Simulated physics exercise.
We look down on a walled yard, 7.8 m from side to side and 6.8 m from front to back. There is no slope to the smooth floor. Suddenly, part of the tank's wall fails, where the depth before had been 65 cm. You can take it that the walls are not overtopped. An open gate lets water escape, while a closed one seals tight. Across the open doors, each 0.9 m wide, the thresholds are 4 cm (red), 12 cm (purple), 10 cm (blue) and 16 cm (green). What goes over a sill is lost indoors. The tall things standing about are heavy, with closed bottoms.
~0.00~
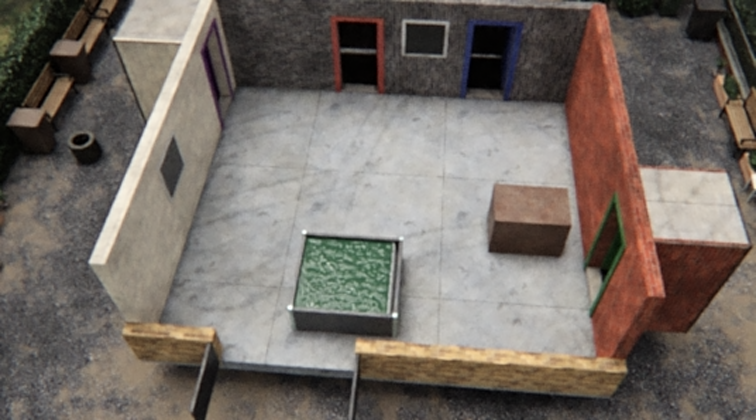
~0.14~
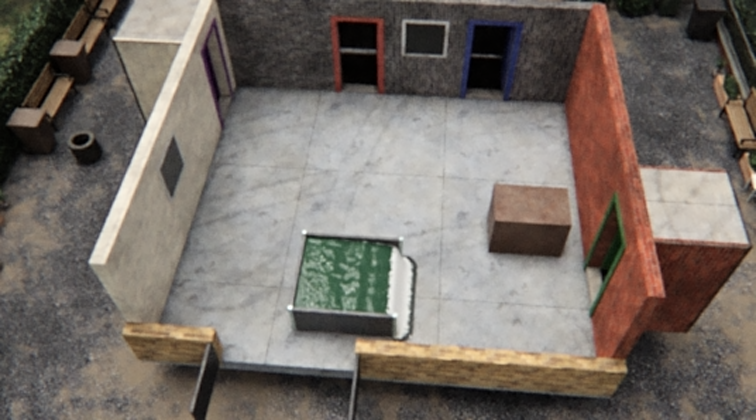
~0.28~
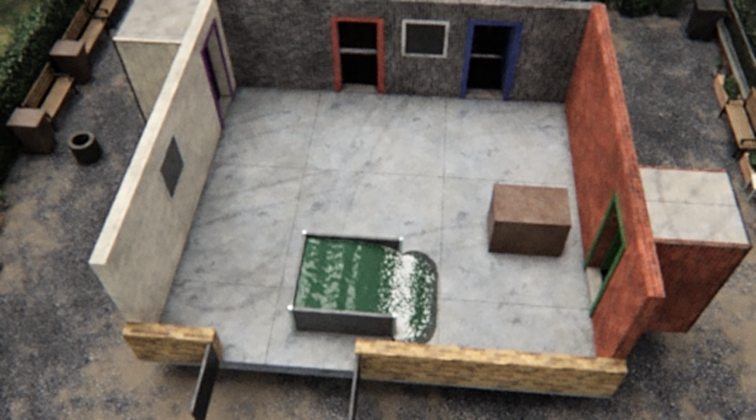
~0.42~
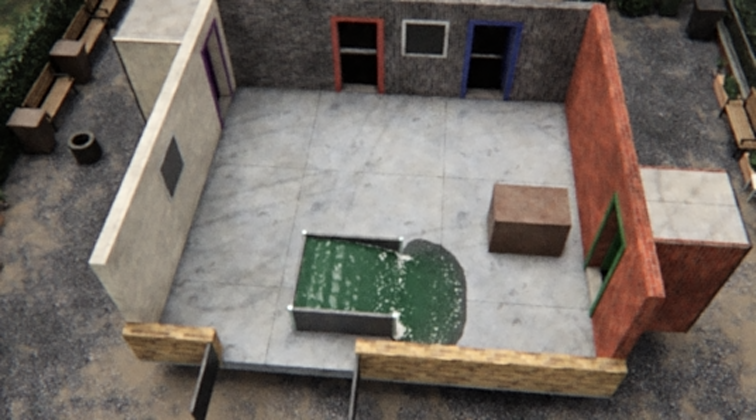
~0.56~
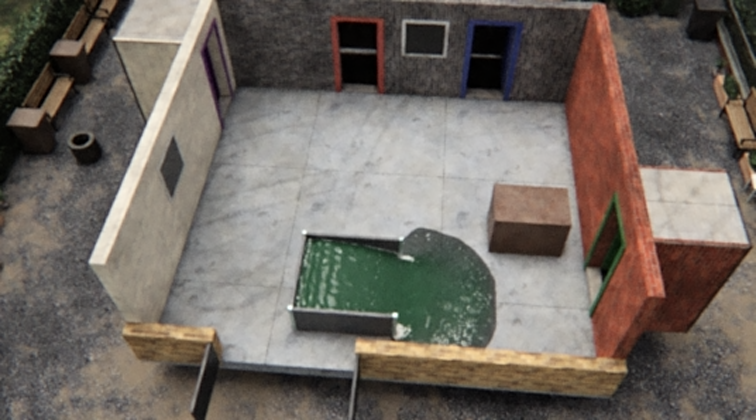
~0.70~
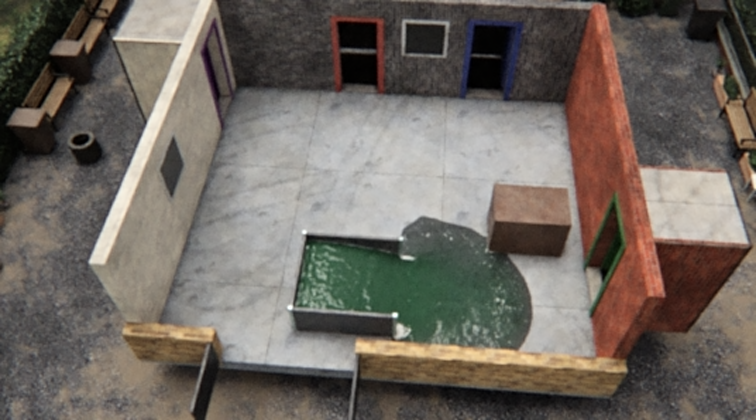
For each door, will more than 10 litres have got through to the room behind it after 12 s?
At the red door the limit will not be outstripped; at the purple door the limit will not be outstripped; at the blue door the limit will not be outstripped; at the green door the limit will be outstripped.
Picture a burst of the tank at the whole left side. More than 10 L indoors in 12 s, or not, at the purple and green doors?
Here's how it goes: Purple falls short, green falls short.
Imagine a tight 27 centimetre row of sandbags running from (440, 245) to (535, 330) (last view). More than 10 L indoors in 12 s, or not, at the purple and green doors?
Then: Purple under, green under.
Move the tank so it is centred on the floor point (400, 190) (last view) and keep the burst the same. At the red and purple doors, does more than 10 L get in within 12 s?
So the red door keeps within it and the purple door keeps within it.
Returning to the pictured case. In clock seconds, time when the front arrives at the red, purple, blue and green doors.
The front reaches red at 6.0 s, purple at 10.0 s, blue at 3.4 s, green at 1.0 s.
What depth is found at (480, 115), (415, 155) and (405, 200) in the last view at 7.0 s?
Depths in turn: Roughly 5, 2 and 3 centimetres.
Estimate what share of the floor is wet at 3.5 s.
35 %.
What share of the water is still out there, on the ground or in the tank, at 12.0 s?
About 90 percent of the water remains.
After 1.4 s water covers 20 % of the floor and is deepest (26 cm) near (592, 366); red door not reached, purple door not reached, blue door not reached, green door 26 cm at the sill, 5 L in.
After 2.2 s water covers 25 % of the floor and is deepest (39 cm) near (592, 366); red door not reached, purple door not reached, blue door not reached, green door 30 cm at the sill, 46 L in.
After 3.5 s water covers 35 % of the floor and is deepest (28 cm) near (504, 257); red door not reached, purple door not reached, blue door 1 cm at the sill, 0 L in, green door 22 cm at the sill, 105 L in.
After 7.0 s water covers 60 % of the floor and is deepest (10 cm) near (425, 363); red door 2 cm at the sill, 0 L in, purple door not reached, blue door 5 cm at the sill, 0 L in, green door 9 cm at the sill, 116 L in.
After 12.0 s water covers 75 % of the floor and is deepest (8 cm) near (498, 369); red door 3 cm at the sill, 1 L in, purple door 6 cm at the sill, 0 L in, blue door 3 cm at the sill, 0 L in, green door 4 cm at the sill, 116 L in.
